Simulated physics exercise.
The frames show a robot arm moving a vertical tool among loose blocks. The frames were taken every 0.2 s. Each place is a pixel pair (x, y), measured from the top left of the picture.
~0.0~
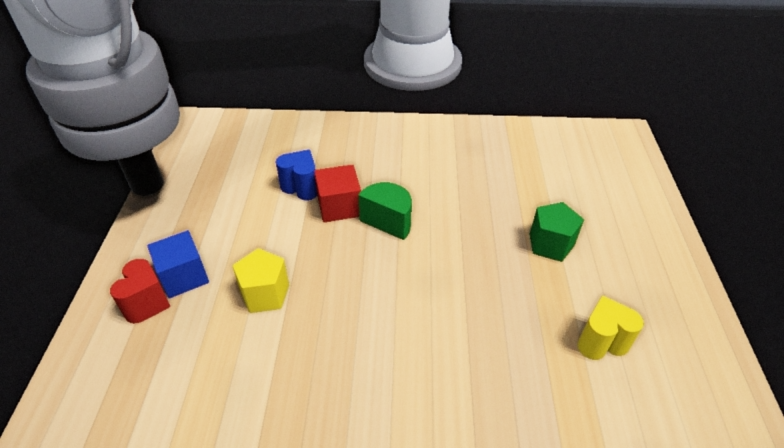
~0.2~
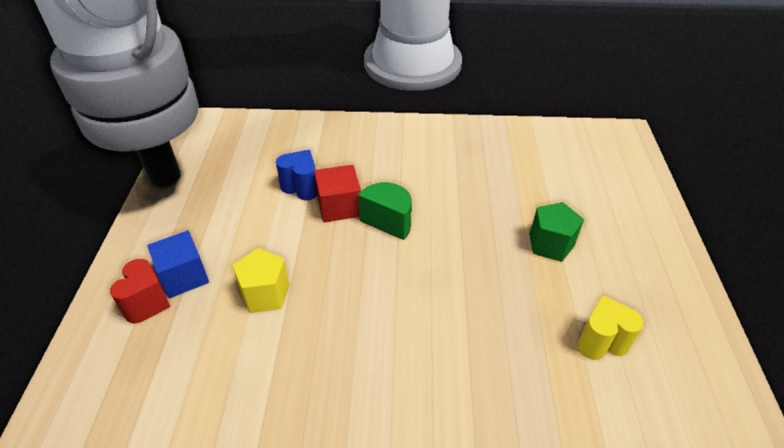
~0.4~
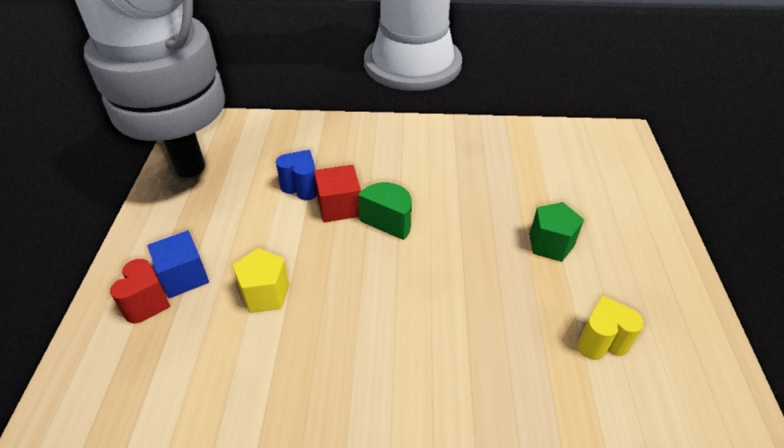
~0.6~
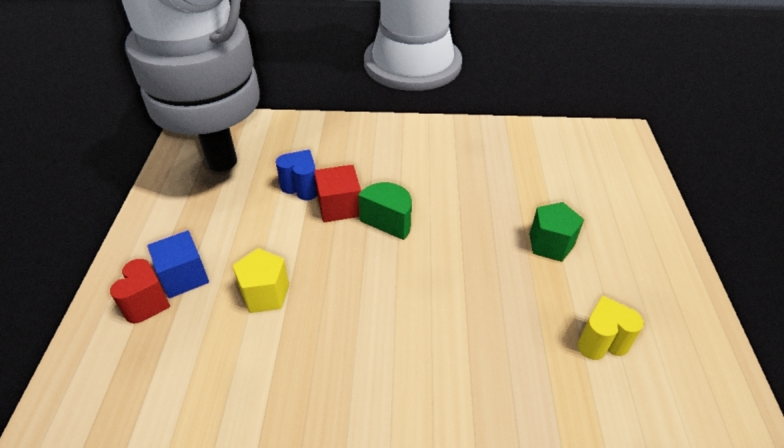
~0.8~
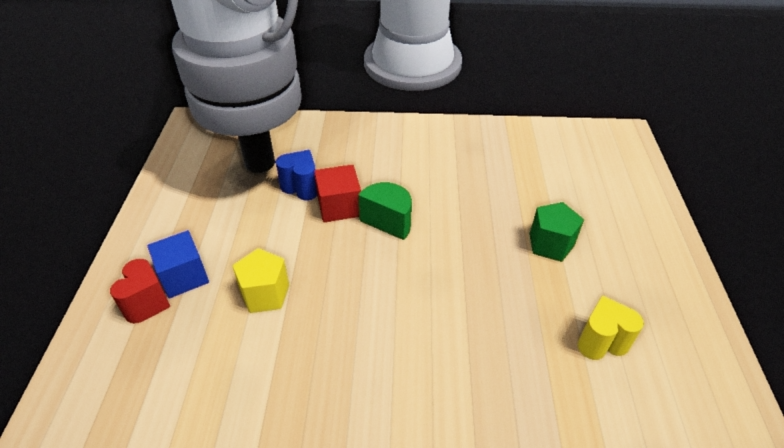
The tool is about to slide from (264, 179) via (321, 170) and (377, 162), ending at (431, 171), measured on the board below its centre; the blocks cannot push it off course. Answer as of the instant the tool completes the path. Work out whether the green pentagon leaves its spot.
Once the path ends, it is where it was.
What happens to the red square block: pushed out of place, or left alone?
Gets moved.
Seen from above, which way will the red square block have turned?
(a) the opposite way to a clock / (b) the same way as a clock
The answer is b.
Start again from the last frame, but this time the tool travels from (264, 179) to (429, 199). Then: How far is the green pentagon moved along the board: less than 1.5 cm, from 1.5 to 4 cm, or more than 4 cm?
Displaced less than 1.5 cm.
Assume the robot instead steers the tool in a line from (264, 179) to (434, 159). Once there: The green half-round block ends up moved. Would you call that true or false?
The statement is correct.
The first path, step by step. One third of the way, tool at (321, 154); blue heart at (343, 161), turned 35° clockwise; red square block at (359, 192), turned 35° clockwise; green half-round block at (401, 203), turned 40° anticlockwise.
Two thirds of the way, tool at (378, 146); blue heart at (359, 161), turned 75° clockwise; red square block at (360, 193), turned 40° clockwise; green half-round block at (401, 204), turned 45° anticlockwise.
At the end, tool at (433, 156); blue heart at (359, 161), turned 75° clockwise; red square block at (360, 193), turned 40° clockwise; green half-round block at (401, 204), turned 45° anticlockwise; green pentagon still.
